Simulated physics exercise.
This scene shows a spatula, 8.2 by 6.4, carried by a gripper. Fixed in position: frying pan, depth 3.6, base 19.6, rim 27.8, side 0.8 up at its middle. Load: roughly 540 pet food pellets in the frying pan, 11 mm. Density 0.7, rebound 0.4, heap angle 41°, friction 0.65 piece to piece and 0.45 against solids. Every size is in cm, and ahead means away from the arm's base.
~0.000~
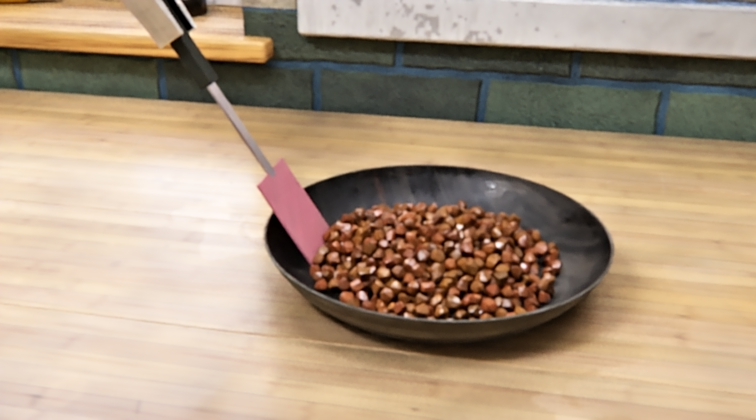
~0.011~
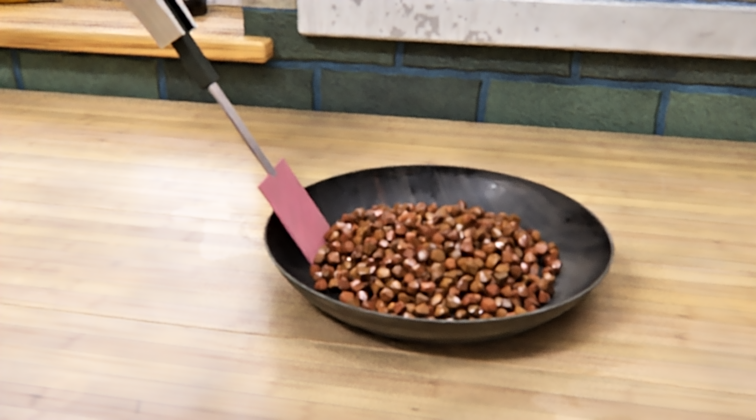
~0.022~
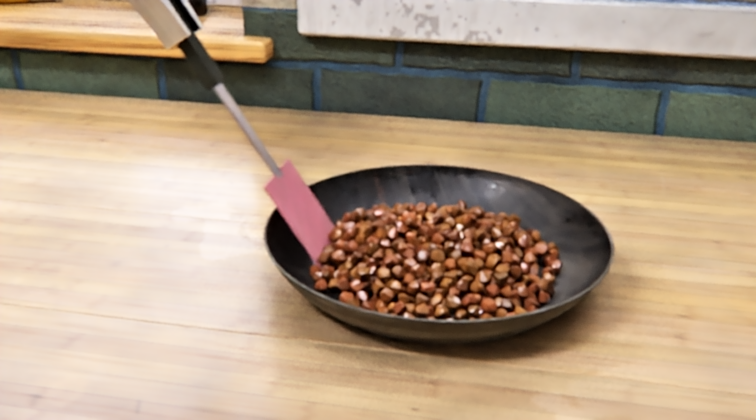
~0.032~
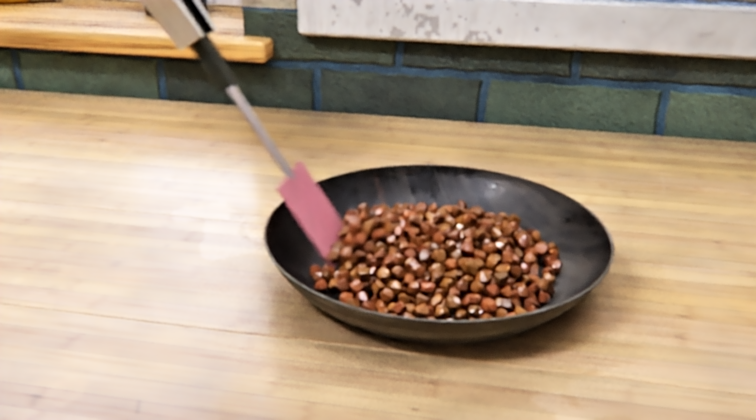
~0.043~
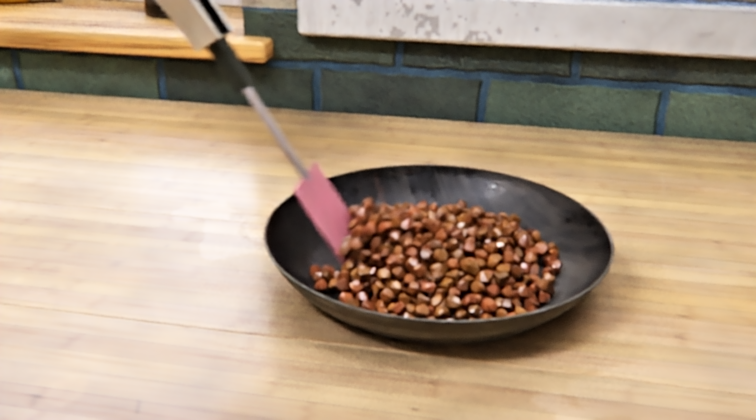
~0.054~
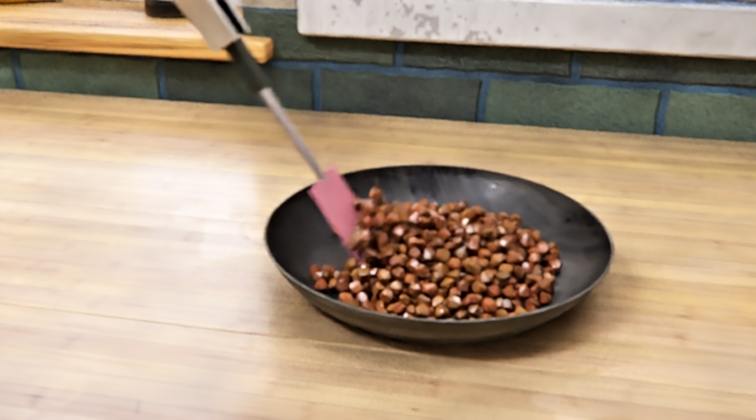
On a wooden kitchen counter, a gripper-held pink spatula pushing rightward through brown pellets heaped in a dark frying pan.
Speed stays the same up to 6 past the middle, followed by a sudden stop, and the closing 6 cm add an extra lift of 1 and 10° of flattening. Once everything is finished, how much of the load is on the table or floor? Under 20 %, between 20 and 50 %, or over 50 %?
Under 20 %.
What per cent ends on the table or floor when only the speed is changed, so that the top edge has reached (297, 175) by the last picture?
0 %.
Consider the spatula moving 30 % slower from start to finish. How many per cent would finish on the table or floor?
The share on the table or floor would be about 0 percent.
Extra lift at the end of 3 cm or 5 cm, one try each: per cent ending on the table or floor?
First try about 15 %, second try about 15 %.
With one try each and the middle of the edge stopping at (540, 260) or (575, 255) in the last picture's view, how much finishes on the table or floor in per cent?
Some 15 and 35 per cent.
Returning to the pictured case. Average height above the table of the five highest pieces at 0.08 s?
Around 7 cm above the table.
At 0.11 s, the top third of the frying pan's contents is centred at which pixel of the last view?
Near (462, 231).
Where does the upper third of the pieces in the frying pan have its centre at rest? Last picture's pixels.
The middle lies somewhere around (555, 246).
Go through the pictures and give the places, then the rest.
Spatula top edge at (270, 171), sloping 57°; upper third of the load around (434, 243), from x 315 to 555, top at y 205; 540 in the frying pan, in the first picture.
Spatula top edge at (271, 171), sloping 57°; upper third of the load around (434, 243), from x 315 to 555, top at y 205, in the second picture.
Spatula top edge at (276, 172), sloping 57°; upper third of the load around (432, 243), from x 315 to 555, top at y 205, in the third picture.
Spatula top edge at (289, 174), sloping 57°; upper third of the load around (427, 241), from x 315 to 555, top at y 205, in the fourth picture.
Spatula top edge at (305, 175), sloping 57°; upper third of the load around (427, 236), from x 315 to 555, top at y 205, in the fifth picture.
Spatula top edge at (321, 177), sloping 57°; upper third of the load around (429, 234), from x 315 to 555, top at y 195; 540 in the frying pan, in the sixth picture.
By 0.08 s, sloping 57°, highest piece 7 above the table; 540 in the frying pan.
By 0.11 s, sloping 54°, highest piece 9 above the table; 539 in the frying pan, 1 on the blade or in flight.
By 0.32 s, sloping 47°, highest piece 5 above the table; 509 in the frying pan, 28 on the table or floor, 3 on the blade or in flight.
By 1.37 s, sloping 47°, highest piece 5 above the table; 508 in the frying pan, 32 on the table or floor.
Final count, 508 in the frying pan, 32 on the table or floor. That is 6 % on the table or floor.
